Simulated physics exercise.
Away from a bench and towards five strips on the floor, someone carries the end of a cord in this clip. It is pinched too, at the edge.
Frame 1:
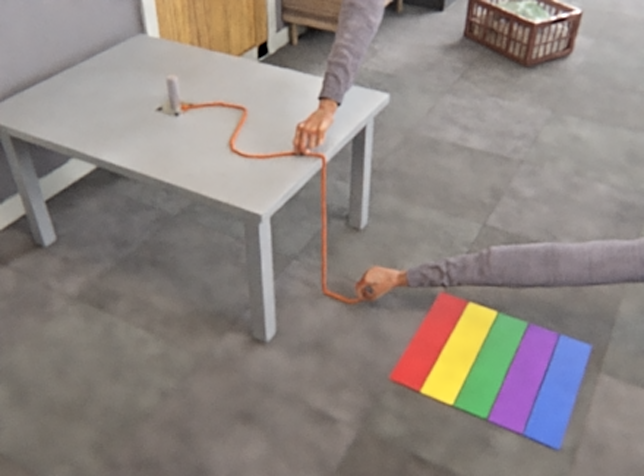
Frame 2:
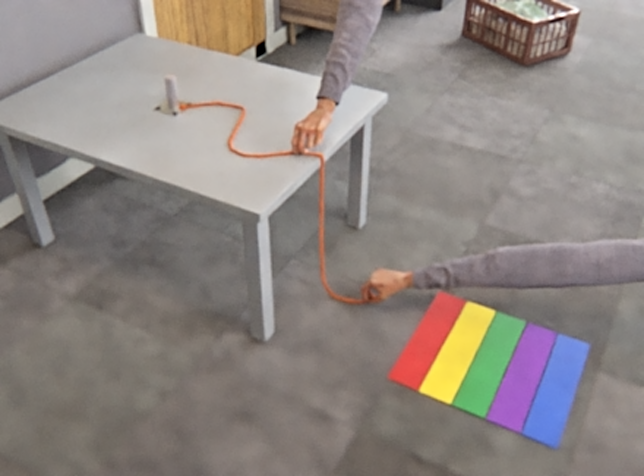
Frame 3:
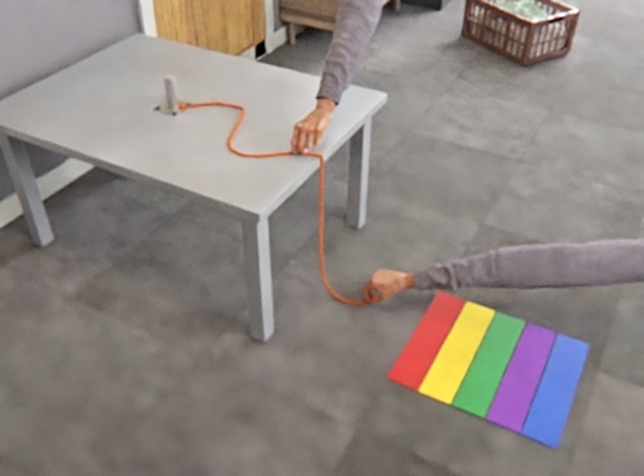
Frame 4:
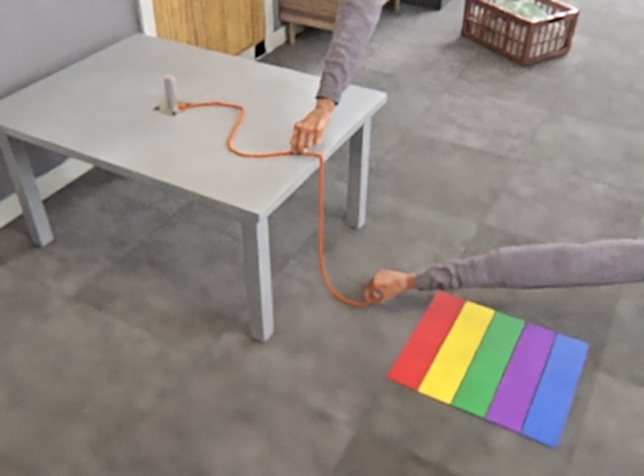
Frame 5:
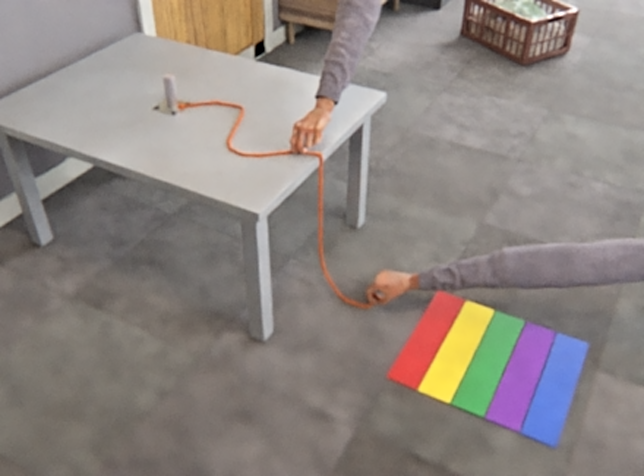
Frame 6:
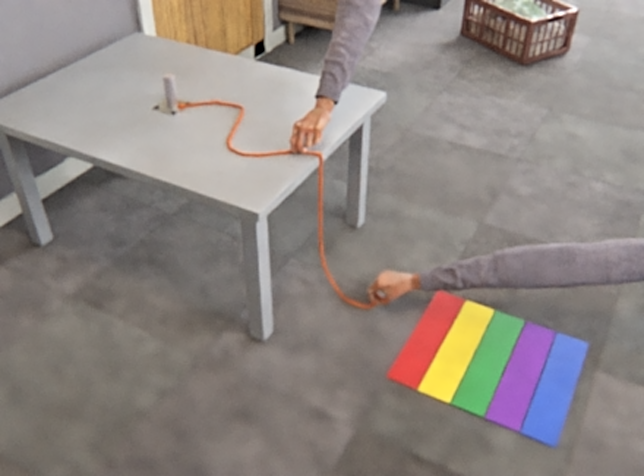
Hand pinching an orange cord at a grey table's edge while another draws its end slightly right beside five coloured strips.
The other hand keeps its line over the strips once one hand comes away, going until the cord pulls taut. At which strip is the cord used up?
At the blue one.
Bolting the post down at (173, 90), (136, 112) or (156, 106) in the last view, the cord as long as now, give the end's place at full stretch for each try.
Per try, approx.: (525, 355); (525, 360); (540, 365).
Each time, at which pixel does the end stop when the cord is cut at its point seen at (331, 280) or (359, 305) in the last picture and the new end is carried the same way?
Case by case: Roughly (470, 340), then roughly (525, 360).
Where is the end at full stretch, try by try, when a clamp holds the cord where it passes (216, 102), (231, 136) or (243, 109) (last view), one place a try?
Roughly (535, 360), (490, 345) and (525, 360), in that order.
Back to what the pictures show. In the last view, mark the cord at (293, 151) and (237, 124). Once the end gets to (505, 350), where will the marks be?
First at (339, 206), next at (267, 135).
Soon after, end near (505, 350); over green.
Then, end near (538, 362); over purple.
At full stretch, end near (558, 370); over blue. The end stops over the blue strip.
